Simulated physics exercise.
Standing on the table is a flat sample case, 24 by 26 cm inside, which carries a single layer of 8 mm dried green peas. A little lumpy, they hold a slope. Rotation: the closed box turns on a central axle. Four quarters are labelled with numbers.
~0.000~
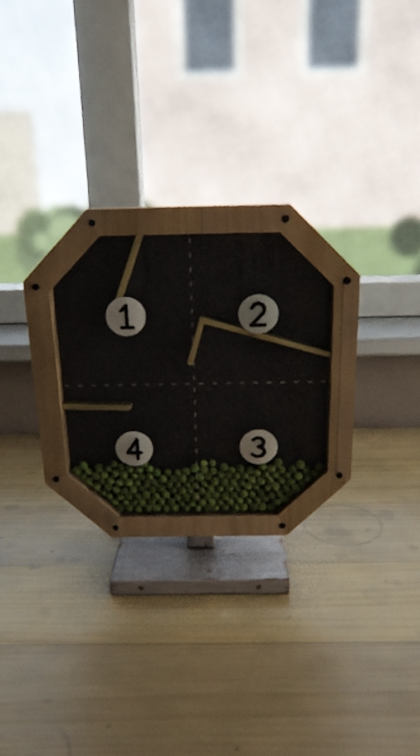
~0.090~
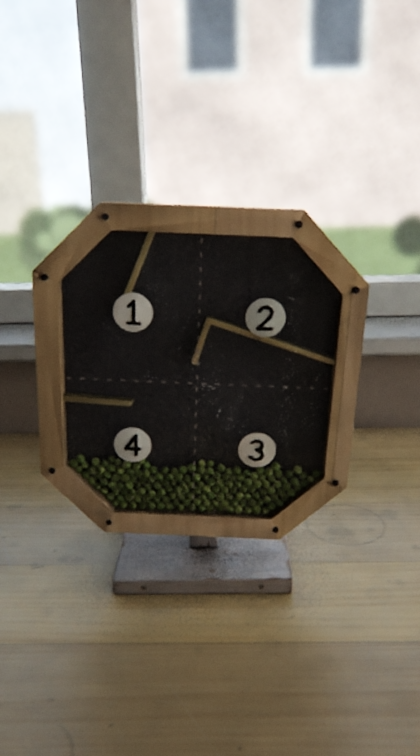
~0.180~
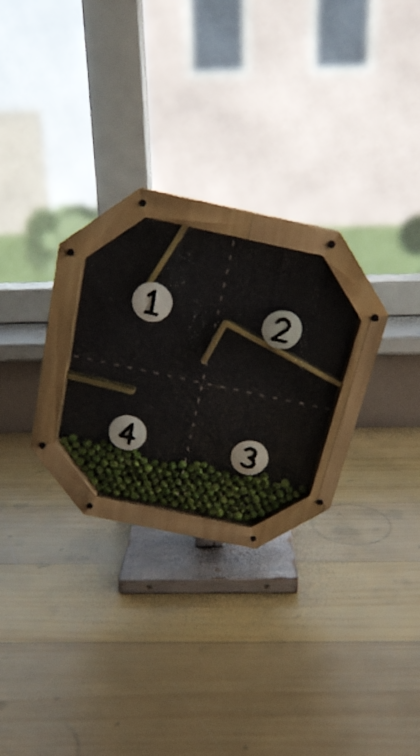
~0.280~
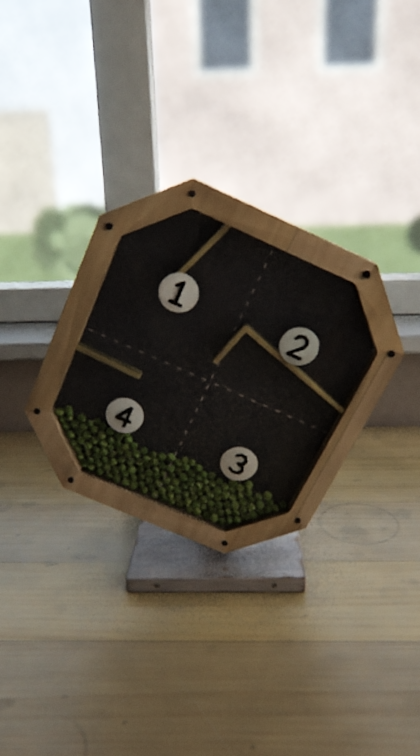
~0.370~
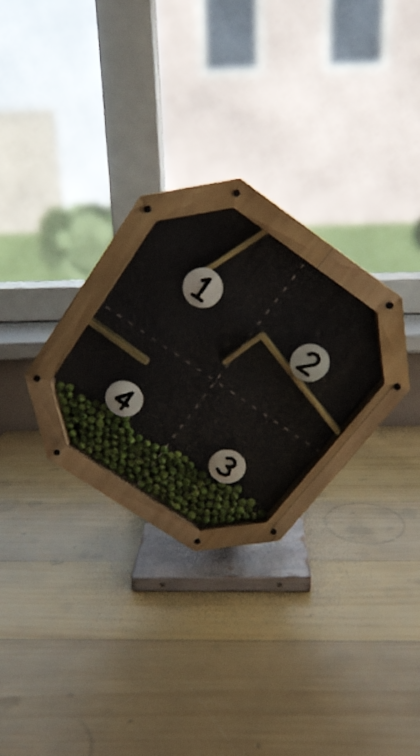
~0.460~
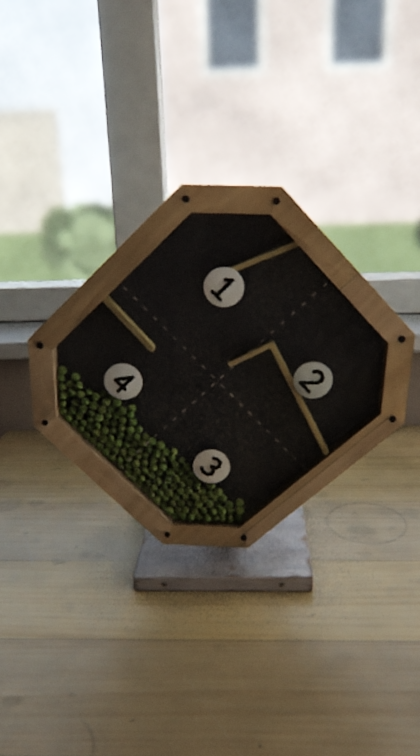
The footage shows an upright eight-sided wooden case with four numbered quarters turning steadily clockwise on its stand before a window, while the small green peas inside shift with it, their sloping heap banking up along the lower left side.
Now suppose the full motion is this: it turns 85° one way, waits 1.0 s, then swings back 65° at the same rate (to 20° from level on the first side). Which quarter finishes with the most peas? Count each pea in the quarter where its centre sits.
3.
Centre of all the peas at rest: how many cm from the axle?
Some 4 cm right and 9 cm below.
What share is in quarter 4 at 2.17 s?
I'd say some 5 in a hundred.
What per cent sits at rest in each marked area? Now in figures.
Quarter 1 0, quarter 2 5, quarter 3 90, quarter 4 5.
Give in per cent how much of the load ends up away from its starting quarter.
Estimate: Roughly 45 %.
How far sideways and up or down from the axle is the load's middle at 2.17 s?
Offset approx. 1 cm left, 10 cm below.
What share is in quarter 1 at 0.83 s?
The share there is around 0 %.
After 0.83 s, it stands 85° clockwise; the peas' middle is 7 cm left of and 7 cm below the centre; no. 2, 5 %, no. 3, 85 %, no. 4, 10 %.
After 2.17 s, it stands 52° clockwise; the peas' middle is 1 cm left of and 10 cm below the centre; no. 2, 10 %, no. 3, 85 %, no. 4, 5 %.
After 2.50 s, it stands 20° clockwise; the peas' middle is 4 cm right of and 9 cm below the centre; no. 2, 5 %, no. 3, 90 %, no. 4, 5 %.
All still by 3.1 s, it stands 20° clockwise; no. 1, 0 %, no. 2, 5 %, no. 3, 90 %, no. 4, 5 %.
